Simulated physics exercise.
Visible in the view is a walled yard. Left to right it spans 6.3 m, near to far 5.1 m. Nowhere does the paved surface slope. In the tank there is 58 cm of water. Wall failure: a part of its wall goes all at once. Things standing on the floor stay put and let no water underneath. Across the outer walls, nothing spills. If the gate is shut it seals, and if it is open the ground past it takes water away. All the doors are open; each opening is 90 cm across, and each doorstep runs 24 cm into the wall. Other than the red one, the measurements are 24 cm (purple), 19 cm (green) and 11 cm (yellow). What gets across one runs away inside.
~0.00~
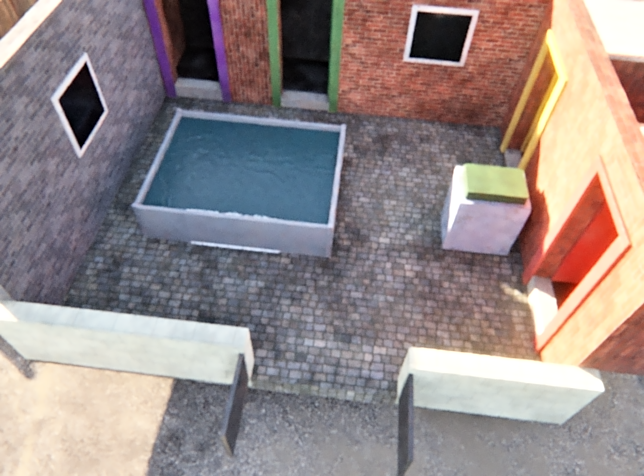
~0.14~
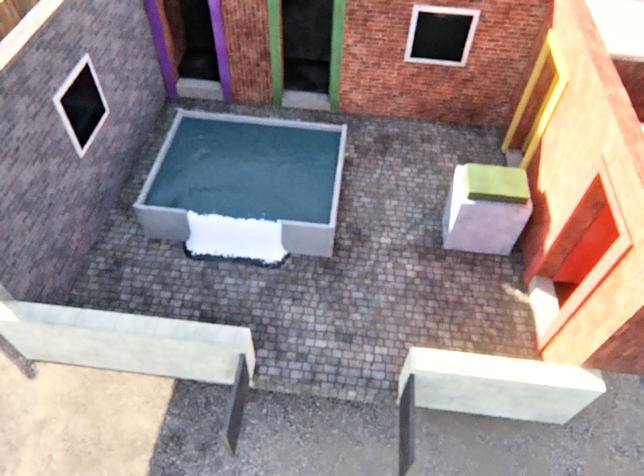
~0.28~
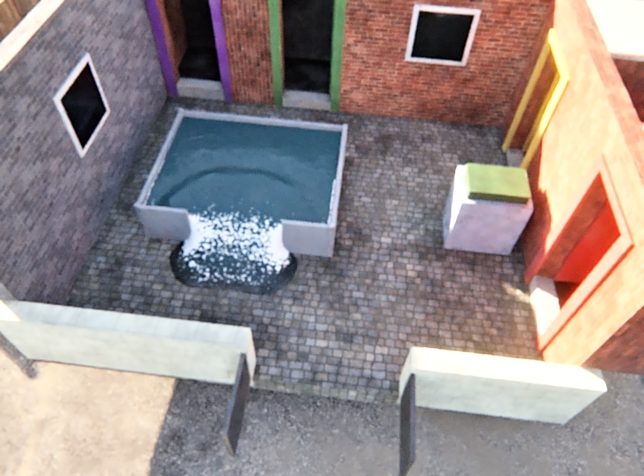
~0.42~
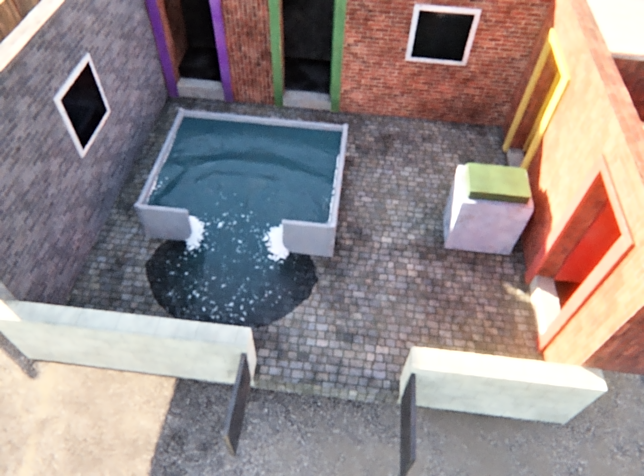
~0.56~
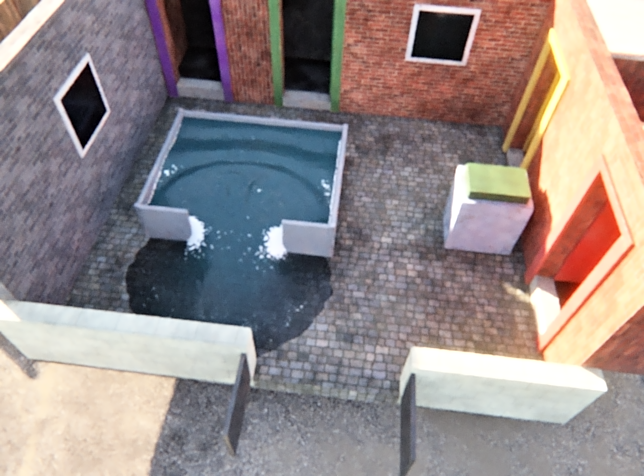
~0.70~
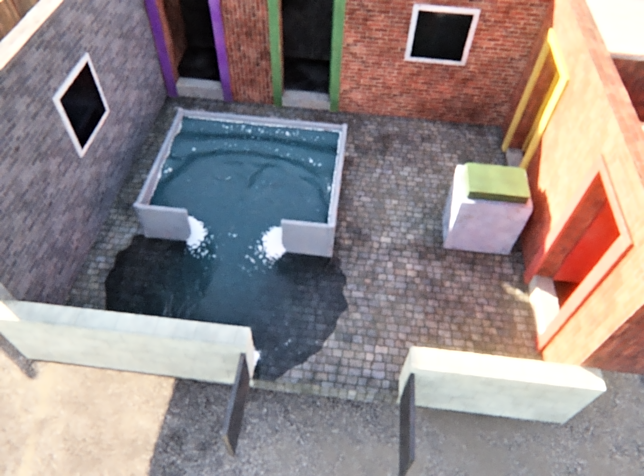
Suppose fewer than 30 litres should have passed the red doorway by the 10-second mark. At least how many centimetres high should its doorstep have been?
I would say at least 7 cm.
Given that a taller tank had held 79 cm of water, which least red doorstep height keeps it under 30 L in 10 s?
11.0 cm.
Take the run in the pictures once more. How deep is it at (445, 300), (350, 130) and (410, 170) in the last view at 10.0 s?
That's 5, 5 and 4 cm, in the order given.
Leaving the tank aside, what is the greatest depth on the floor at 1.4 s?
I'd put it near 42 cm.
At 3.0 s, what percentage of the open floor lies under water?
40 %.
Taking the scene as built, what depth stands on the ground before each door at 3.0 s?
Centimetres: Purple = 0, green = 0, yellow = 0, red = 0.
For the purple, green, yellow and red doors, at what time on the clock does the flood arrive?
So purple sees it at 3.2 s, green at 4.5 s, yellow at 5.0 s and red at 3.2 s.
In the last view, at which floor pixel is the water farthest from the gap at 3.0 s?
Somewhere near the pixel (534, 392).
After 1.4 s water covers 20 % of the floor, deepest (42 cm) near (204, 340); it has not reached the red door.
After 3.0 s water covers 40 % of the floor, deepest (34 cm) near (62, 336); it has not reached the red door.
After 10.0 s water covers 95 % of the floor, deepest (13 cm) near (460, 210); 8 cm at the red door, 0 litres in over its 24 cm doorstep.
At the red door as built, the water arrived by 3.3 s and peaked near 10 cm at 4.2 s.
With a doorstep of 5.5 cm, 54 litres would have come in within the 10 s; with 7.5 cm, 22 litres. So under 30 litres takes about 7 cm.
